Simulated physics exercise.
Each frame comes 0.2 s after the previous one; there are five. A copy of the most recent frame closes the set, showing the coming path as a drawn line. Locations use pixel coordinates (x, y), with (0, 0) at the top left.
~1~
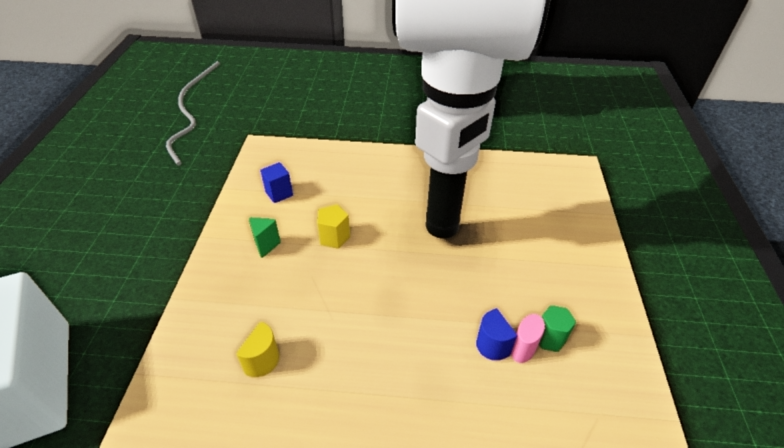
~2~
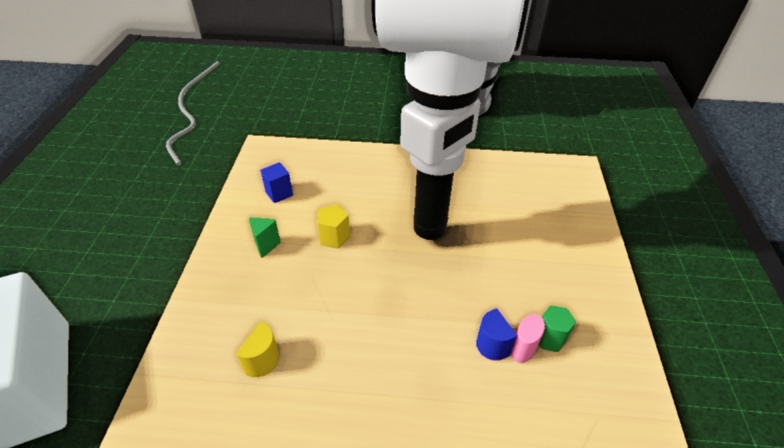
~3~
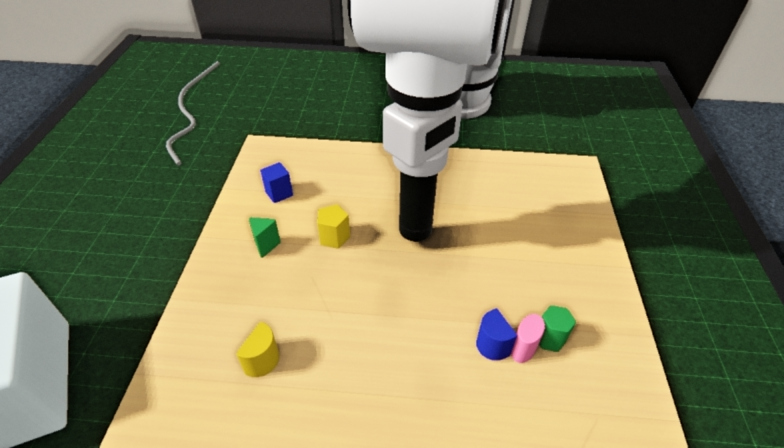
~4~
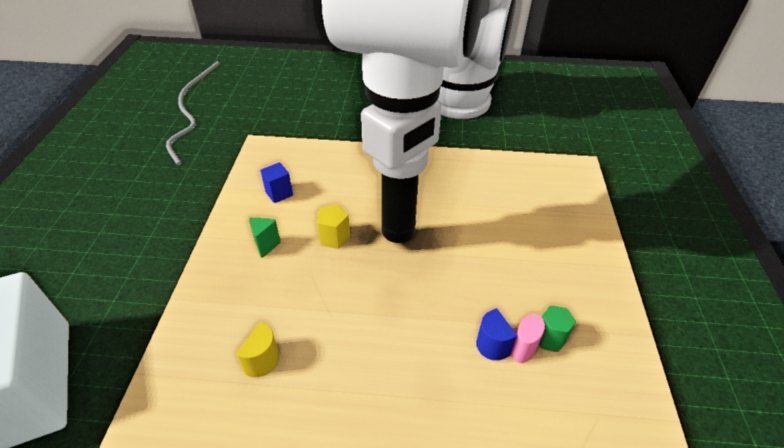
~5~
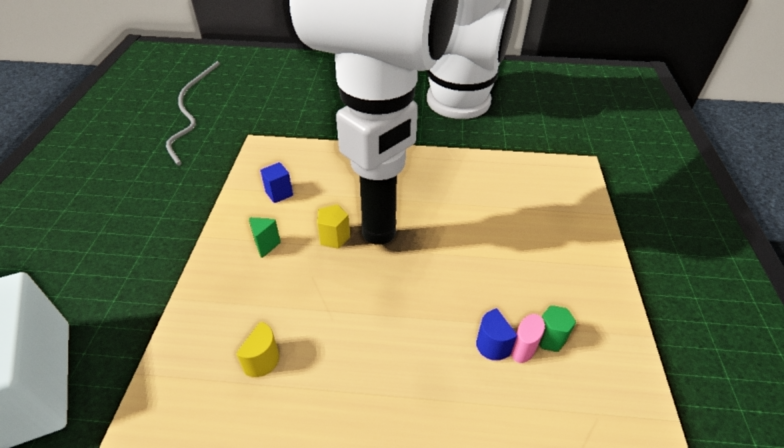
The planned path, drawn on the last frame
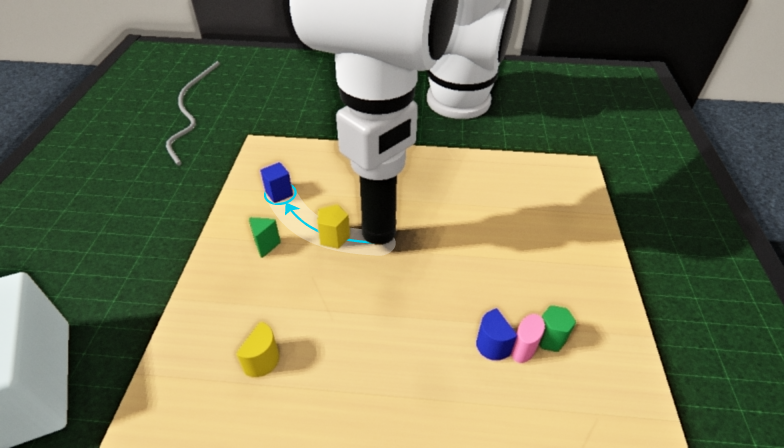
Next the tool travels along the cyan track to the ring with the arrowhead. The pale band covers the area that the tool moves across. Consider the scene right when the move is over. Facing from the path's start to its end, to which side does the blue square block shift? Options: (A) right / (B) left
(A)
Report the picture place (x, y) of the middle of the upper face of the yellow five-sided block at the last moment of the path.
I'd place it at (262, 202), taking the centre of its top.
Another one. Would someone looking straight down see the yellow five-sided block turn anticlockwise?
I believe so.
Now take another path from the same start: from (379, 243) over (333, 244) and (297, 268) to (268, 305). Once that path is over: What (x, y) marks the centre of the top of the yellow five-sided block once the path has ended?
I expect it at (295, 211).
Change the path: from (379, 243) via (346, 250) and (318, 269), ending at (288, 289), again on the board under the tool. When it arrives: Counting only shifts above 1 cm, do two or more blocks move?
No.
The drawn path runs from (379, 243) via (334, 237) and (299, 219), ending at (280, 193).
What follows on the original path. One third of the way, tool (333, 227); yellow five-sided block (301, 211), turned 25° anticlockwise.
Two thirds of the way, tool (297, 209); yellow five-sided block (264, 203), turned 65° anticlockwise.
At the end, tool (278, 184); green triangle not moved; blue square block (265, 157); yellow five-sided block (262, 202), turned 70° anticlockwise.
